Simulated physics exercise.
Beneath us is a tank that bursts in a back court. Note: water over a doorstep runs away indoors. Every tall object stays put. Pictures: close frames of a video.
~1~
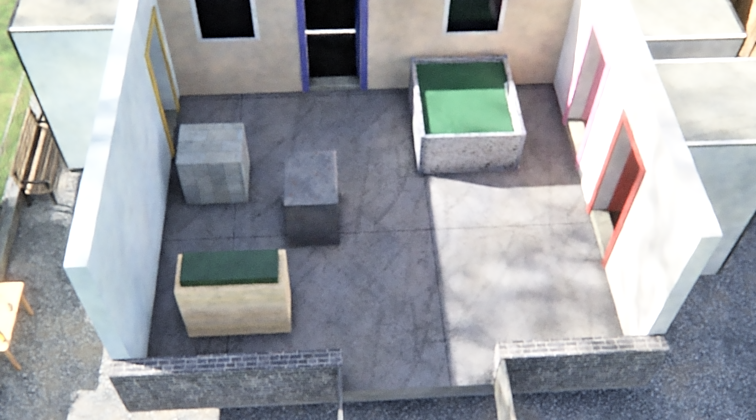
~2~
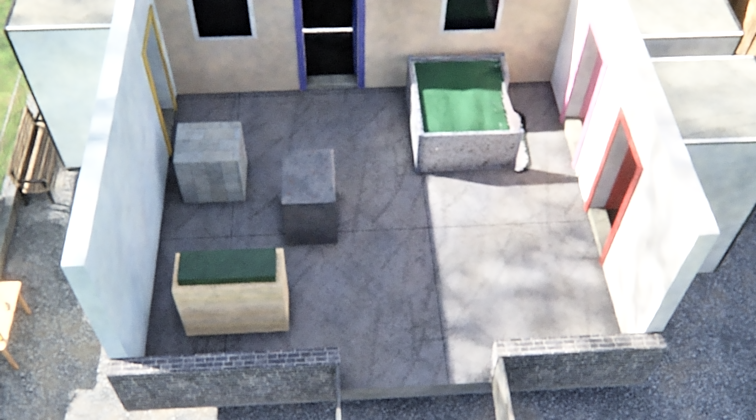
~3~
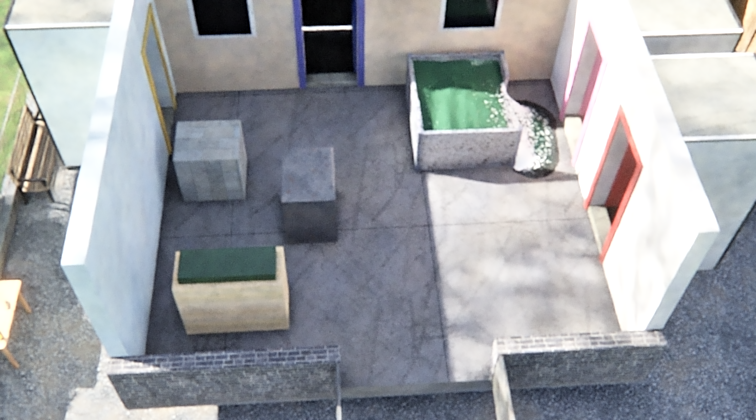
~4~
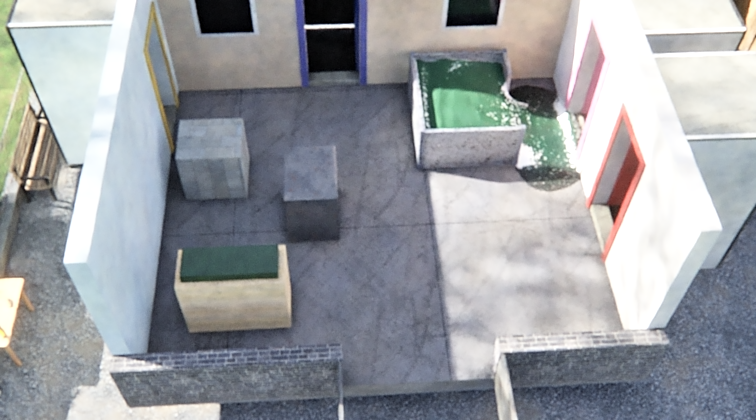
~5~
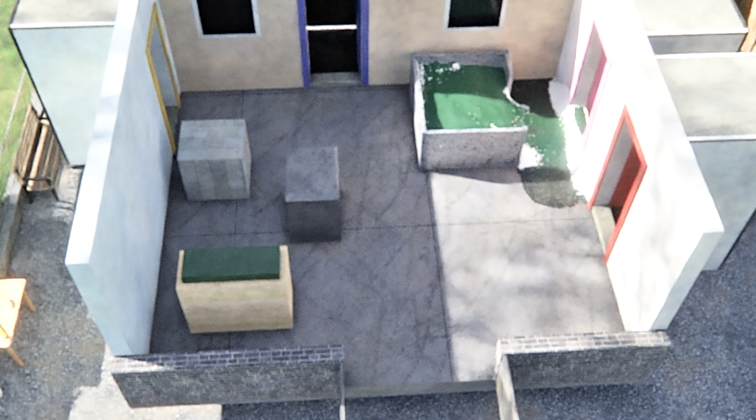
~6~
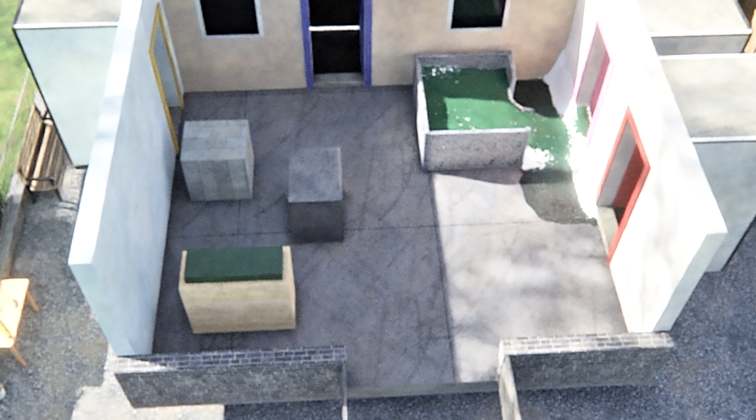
The clip opens on a still, walled court seen from above, with a speckled tank of green liquid near the back right. Its right side opens and white-flecked liquid pours through the gap. The green pool then spreads to the right wall and forward along it, past the red-framed doorway.
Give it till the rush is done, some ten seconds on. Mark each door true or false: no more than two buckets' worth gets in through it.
Pink door: False, yellow door: True, red door: True, blue door: True.
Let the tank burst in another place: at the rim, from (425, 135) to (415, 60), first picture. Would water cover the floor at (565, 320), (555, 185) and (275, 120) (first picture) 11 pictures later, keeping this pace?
Unwetted, unwetted, submerged.
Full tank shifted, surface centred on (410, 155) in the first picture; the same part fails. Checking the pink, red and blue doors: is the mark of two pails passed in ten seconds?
Lab note - pink door: Above the limit; red door: Above the limit; blue door: Short of the limit.
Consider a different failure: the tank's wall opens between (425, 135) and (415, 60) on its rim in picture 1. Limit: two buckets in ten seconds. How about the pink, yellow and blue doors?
Pink door falls short, yellow door exceeds the limit, blue door exceeds the limit.
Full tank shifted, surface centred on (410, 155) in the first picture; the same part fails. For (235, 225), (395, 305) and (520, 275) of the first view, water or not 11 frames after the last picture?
In order: Untouched, untouched, submerged.
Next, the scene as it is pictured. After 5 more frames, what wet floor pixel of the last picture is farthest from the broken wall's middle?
I'd put it around (619, 322).
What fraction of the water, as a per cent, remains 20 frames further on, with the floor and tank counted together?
About 78 %.
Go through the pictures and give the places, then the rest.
In the first frame, the tank at (466, 98) is whole and still.
In the second frame, water pours out at (507, 126) and has run to (525, 168).
In the third frame, the front is at (543, 112), out from the gap at (507, 126).
In the fourth frame, the front is at (578, 173), out from the gap at (509, 126).
In the fifth frame, the front is at (586, 198), out from the gap at (510, 127).
In the sixth frame, the front is at (595, 220), out from the gap at (513, 128).
A moment on, water covers 15 % of the floor; the pink door far over two buckets in, the yellow door not reached, the red door wet at the sill, nothing in, the blue door not reached.
Next, water covers 30 % of the floor; the pink door far over two buckets in, the yellow door not reached, the red door wet at the sill, nothing in, the blue door wet at the sill, nothing in.
Then, water covers 50 % of the floor; the pink door far over two buckets in, the yellow door not reached, the red door wet at the sill, nothing in, the blue door wet at the sill, nothing in.
Later, water covers 65 % of the floor; the pink door far over two buckets in, the yellow door wet at the sill, nothing in, the red door wet at the sill, nothing in, the blue door wet at the sill, nothing in.
In the end, water covers 85 % of the floor; the pink door far over two buckets in, the yellow door wet at the sill, nothing in, the red door wet at the sill, nothing in, the blue door wet at the sill, nothing in.
